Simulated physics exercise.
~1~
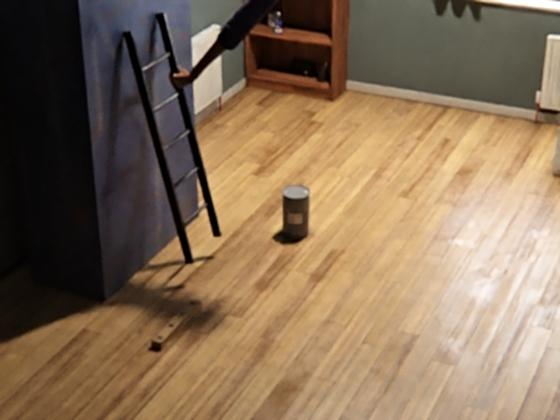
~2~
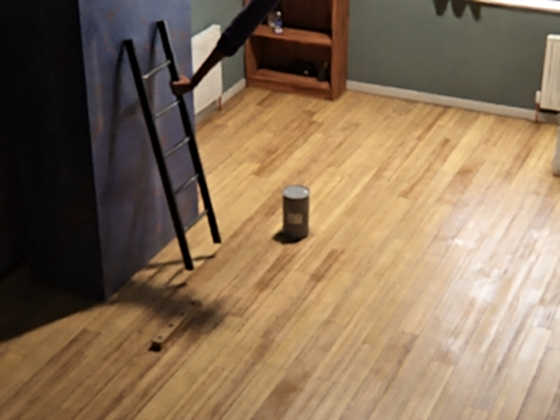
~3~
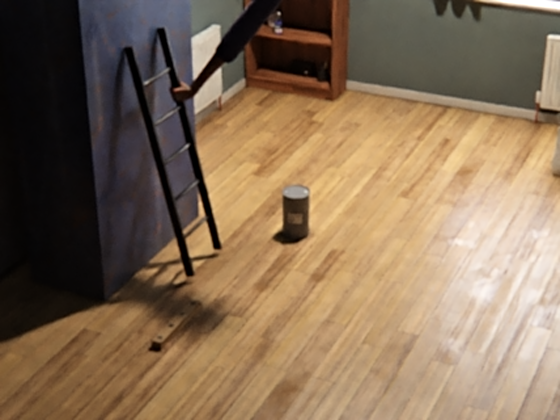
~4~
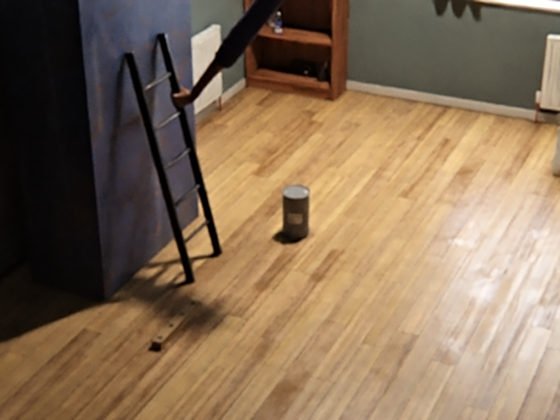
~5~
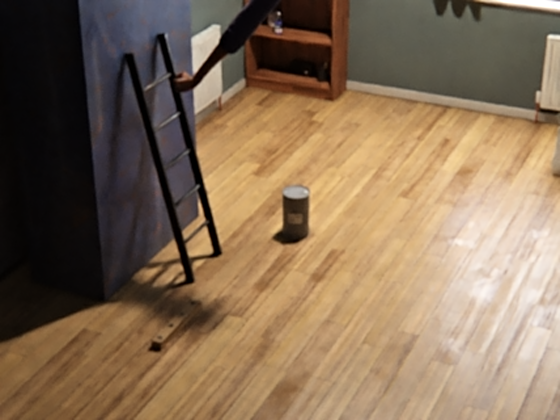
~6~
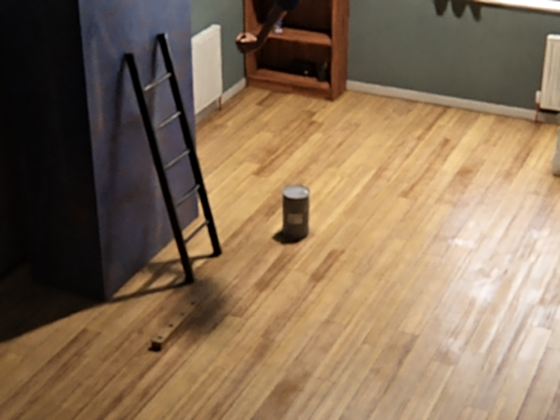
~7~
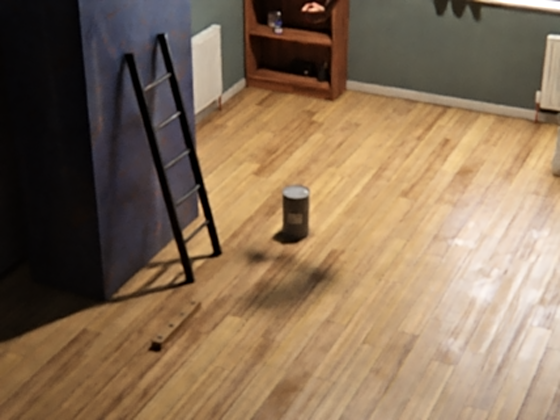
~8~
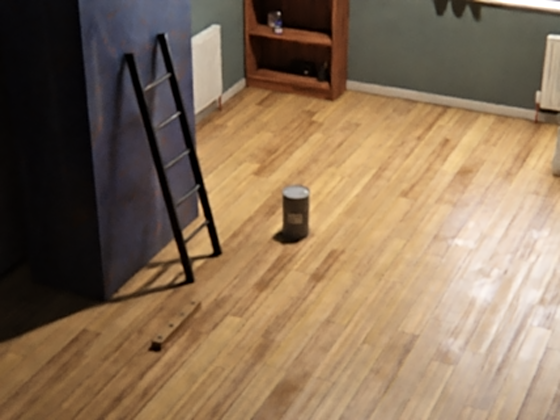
A hand lowers a black ladder slightly against a dark wall, withdraws, and leaves it leaning.
